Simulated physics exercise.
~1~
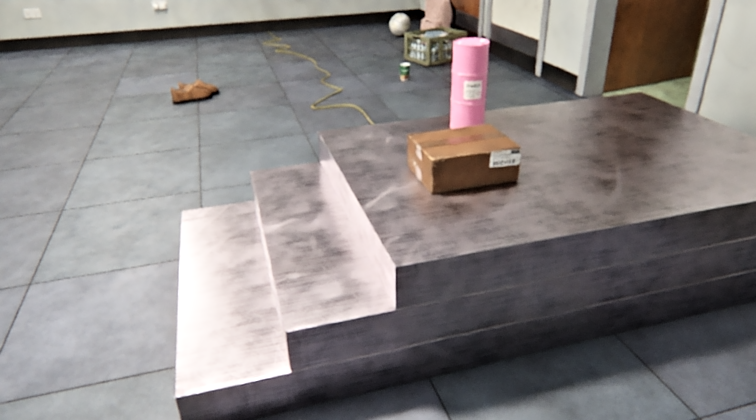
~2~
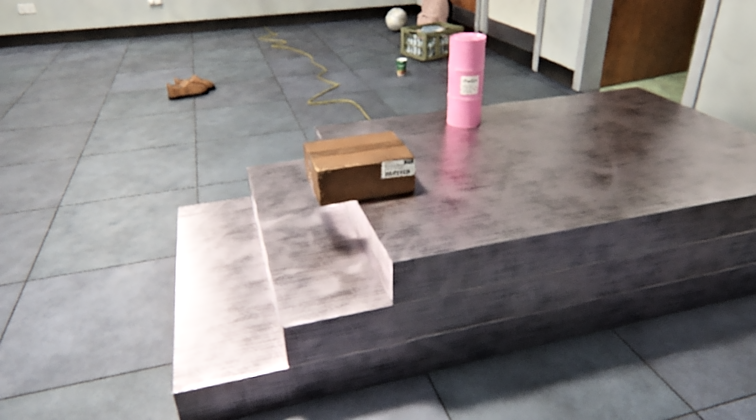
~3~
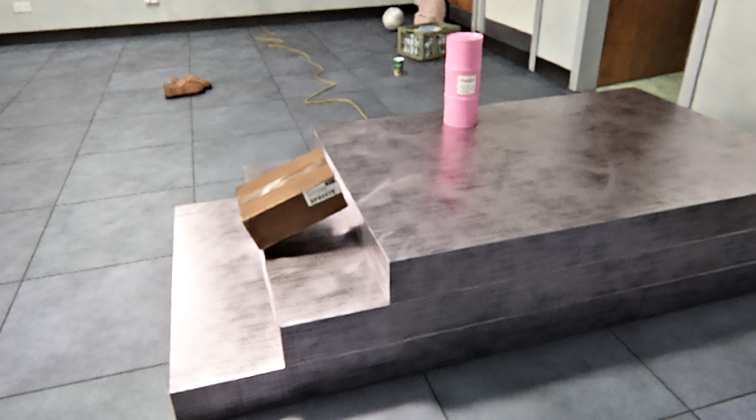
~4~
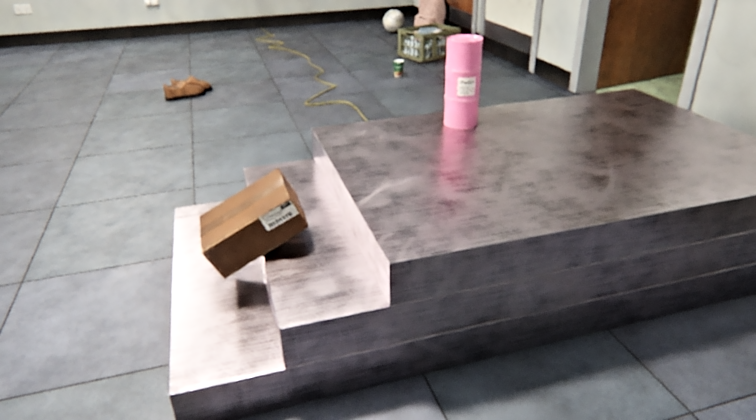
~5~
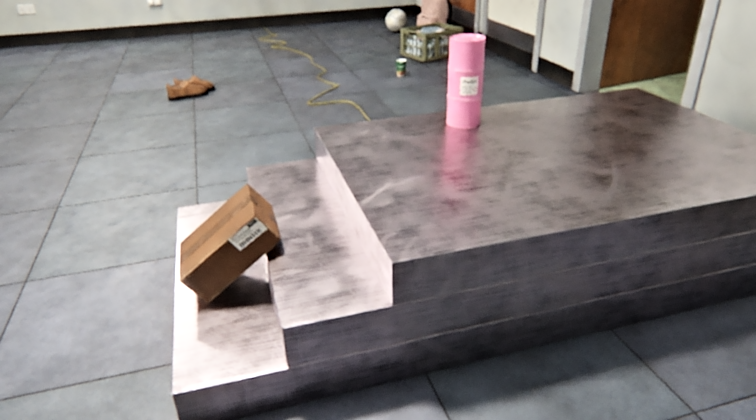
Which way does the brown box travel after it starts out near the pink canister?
The brown box moves to the left, sliding off the landing and down onto the steps.
